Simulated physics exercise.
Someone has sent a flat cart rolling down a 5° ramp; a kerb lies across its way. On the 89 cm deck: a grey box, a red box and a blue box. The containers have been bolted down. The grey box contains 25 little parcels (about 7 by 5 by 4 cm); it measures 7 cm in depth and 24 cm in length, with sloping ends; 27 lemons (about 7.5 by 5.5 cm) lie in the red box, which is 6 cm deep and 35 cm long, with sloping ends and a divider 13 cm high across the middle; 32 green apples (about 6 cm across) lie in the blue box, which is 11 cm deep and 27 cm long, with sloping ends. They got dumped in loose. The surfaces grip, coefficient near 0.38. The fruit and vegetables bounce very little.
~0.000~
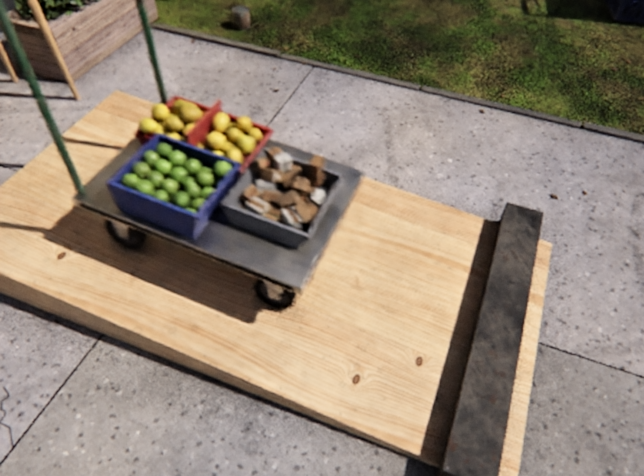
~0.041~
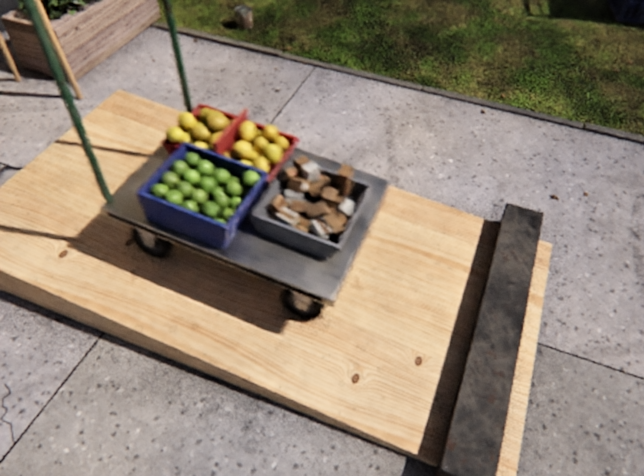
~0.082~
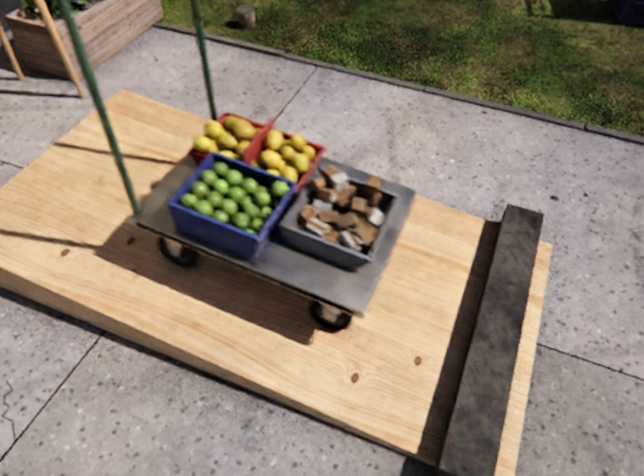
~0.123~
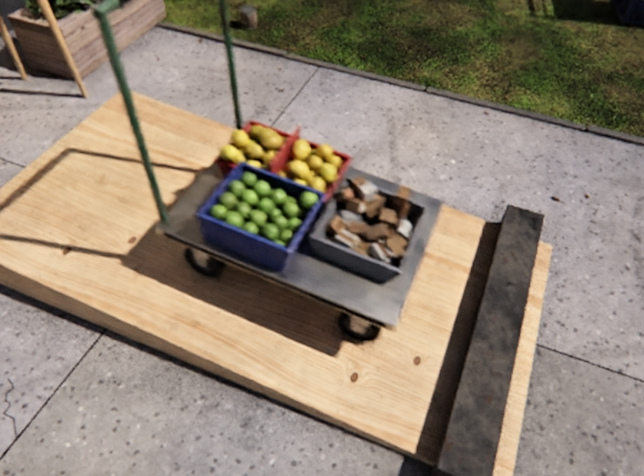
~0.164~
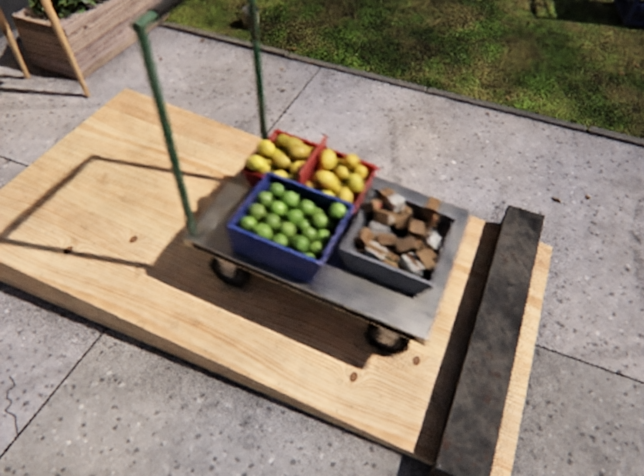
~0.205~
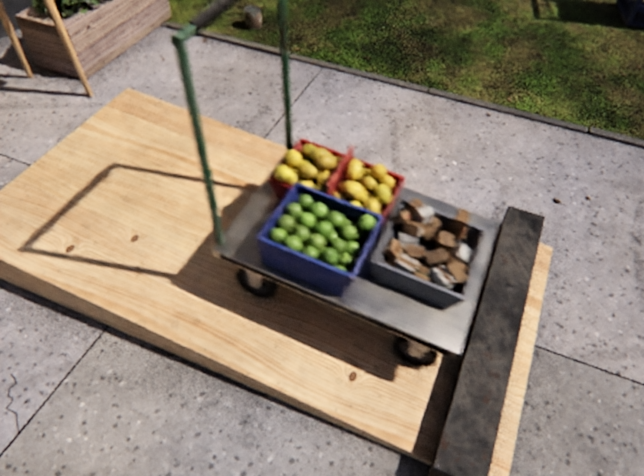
On a paved path beside grass, a flat cart carrying boxes of green apples, yellow fruit and small blocks rolls rightward down a wooden ramp.
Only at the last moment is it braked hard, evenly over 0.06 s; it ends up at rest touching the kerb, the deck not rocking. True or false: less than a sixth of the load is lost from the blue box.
True.
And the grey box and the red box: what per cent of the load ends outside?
Grey box: 45 %; red box: 20 %.
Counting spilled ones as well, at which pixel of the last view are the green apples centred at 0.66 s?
Centre: About (358, 252) px.
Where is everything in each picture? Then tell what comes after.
In the first picture (each is followed by its nearest rim corner in this view), blue box, (195, 215); grey box, (307, 235); 64 cm short of the stop; none out.
Blue box, (226, 226); grey box, (337, 246); 53 cm short of the stop, in the second picture.
Blue box, (257, 238); grey box, (368, 258); 42 cm short of the stop, in the third picture.
Blue box, (288, 250); grey box, (399, 271); 31 cm short of the stop, in the fourth picture.
Blue box, (319, 262); grey box, (431, 283); 20 cm short of the stop, in the fifth picture.
Blue box, (351, 276); grey box, (462, 297); 9 cm short of the stop; none out, in the sixth picture.
After 0.21 s, the brake bites.
After 0.31 s, grey box 23 in, 2 out, red box 25 in, 2 out and blue box 32 in, 0 out.
After 0.43 s, grey box 18 in, 7 out, red box 22 in, 5 out and blue box 32 in, 0 out.
After 0.66 s, grey box 14 in, 11 out, red box 21 in, 6 out and blue box 30 in, 2 out.
When it is over (at 1.16 s), grey box 14 in, 11 out, red box 21 in, 6 out and blue box 30 in, 2 out. Asked share, 2 of 32, 6 per cent.
